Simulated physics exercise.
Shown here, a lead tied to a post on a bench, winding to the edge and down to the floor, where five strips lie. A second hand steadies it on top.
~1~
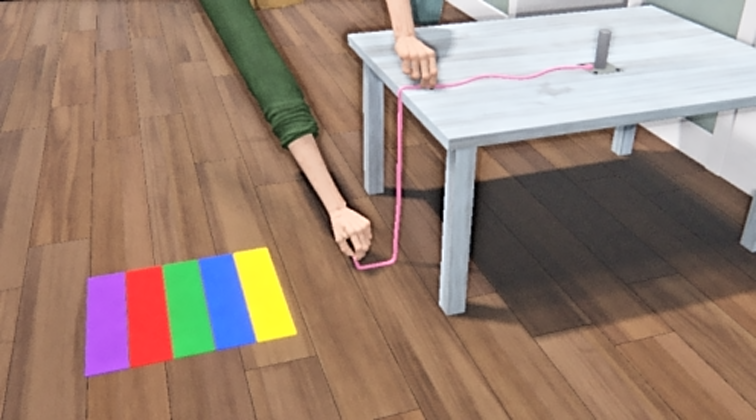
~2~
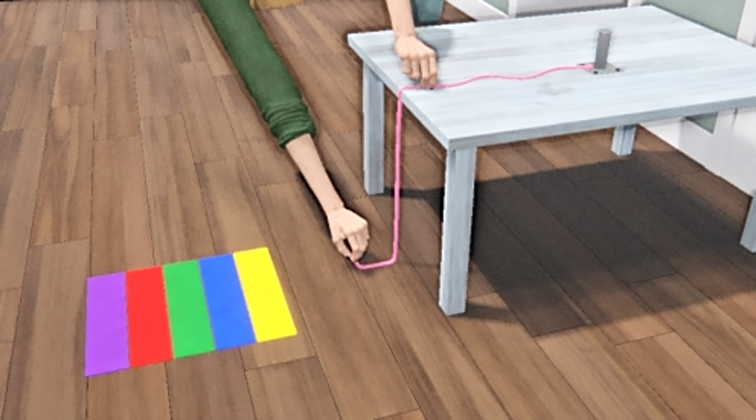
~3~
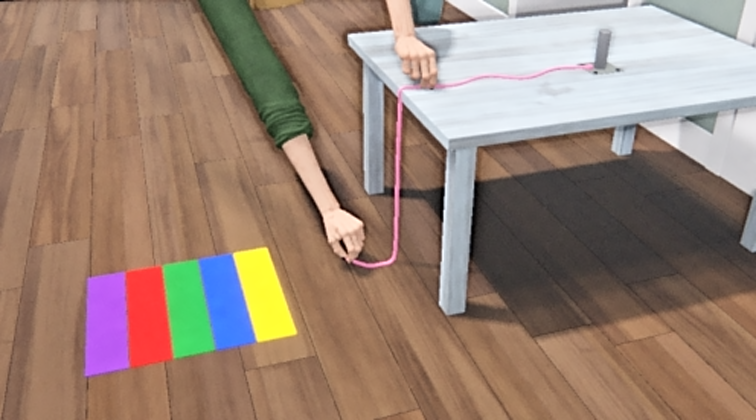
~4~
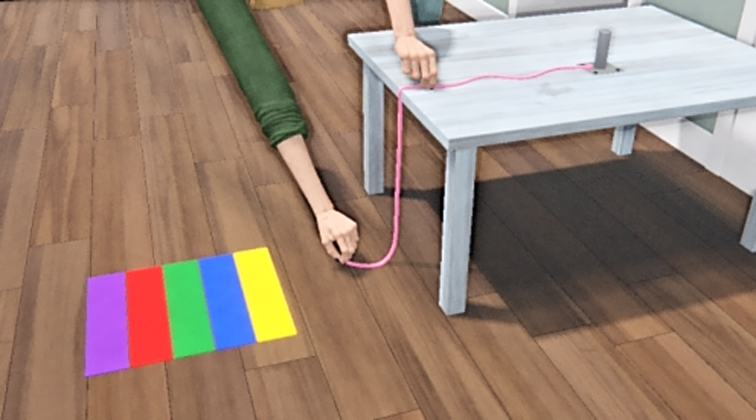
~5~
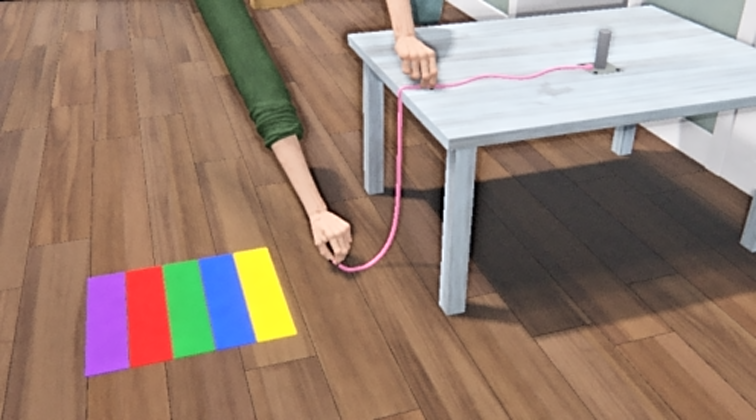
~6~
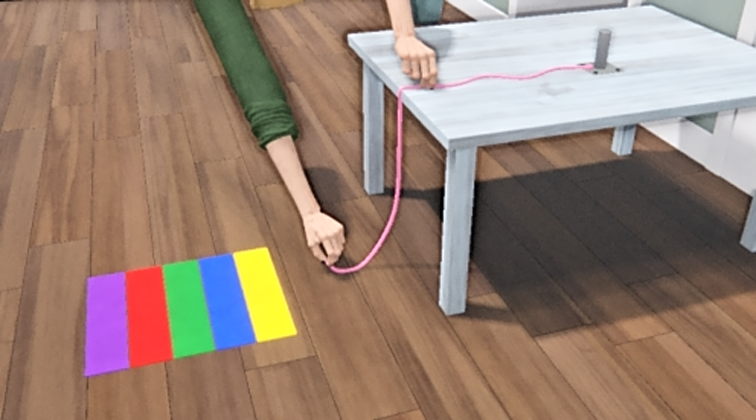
On a wooden floor beside a pale table, a hand slowly drew the low end of a pink cord a little left, toward five coloured strips, while another hand stayed at the table's edge.
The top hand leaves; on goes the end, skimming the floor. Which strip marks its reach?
It gets as far as the blue strip.
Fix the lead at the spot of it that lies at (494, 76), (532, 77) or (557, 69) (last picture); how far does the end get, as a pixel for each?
About (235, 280), (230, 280) and (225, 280).
Soon after, end near (293, 269); short of the strips.
After that, end near (250, 276); over yellow.
At the stop, end near (224, 281); over blue. The blue one.
